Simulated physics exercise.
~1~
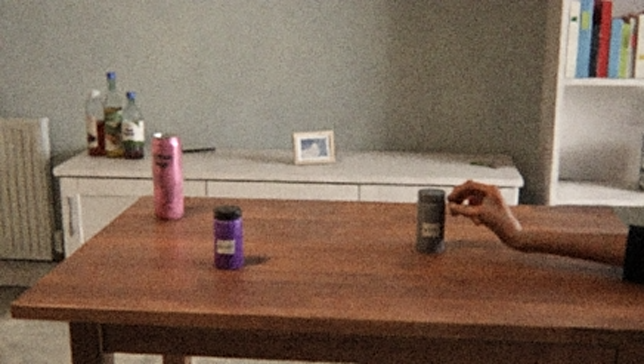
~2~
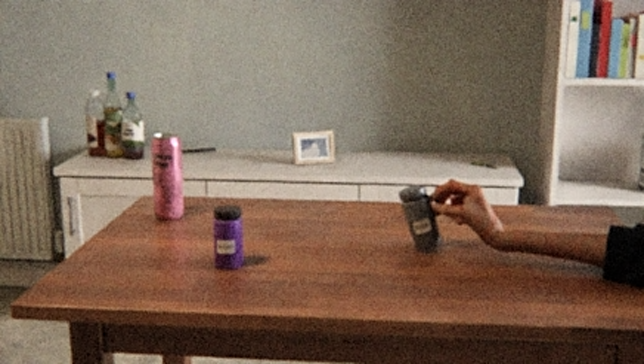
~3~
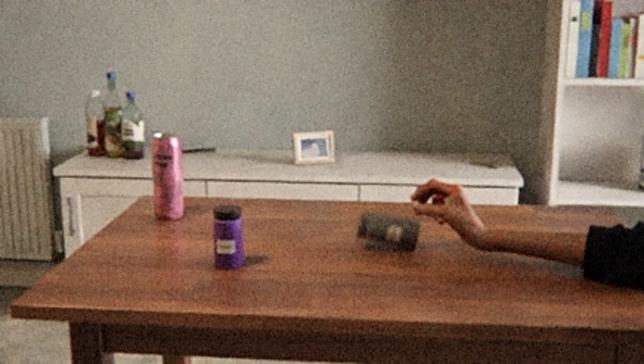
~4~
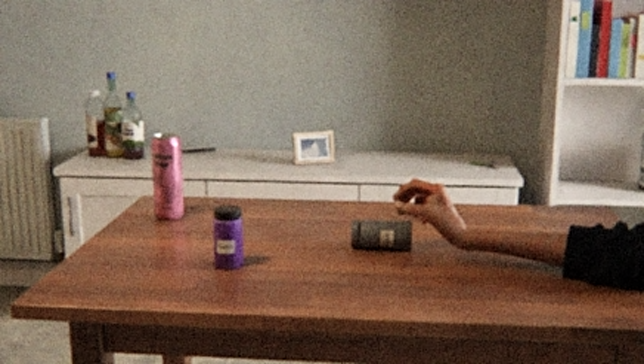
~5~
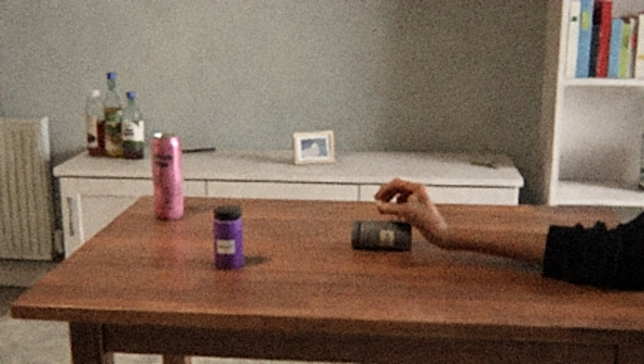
A hand reached in from the right and pushed the top of a grey shaker on a wooden table, tipping it over to the left onto its side, where it stayed lying while the purple shaker and pink can stood undisturbed.
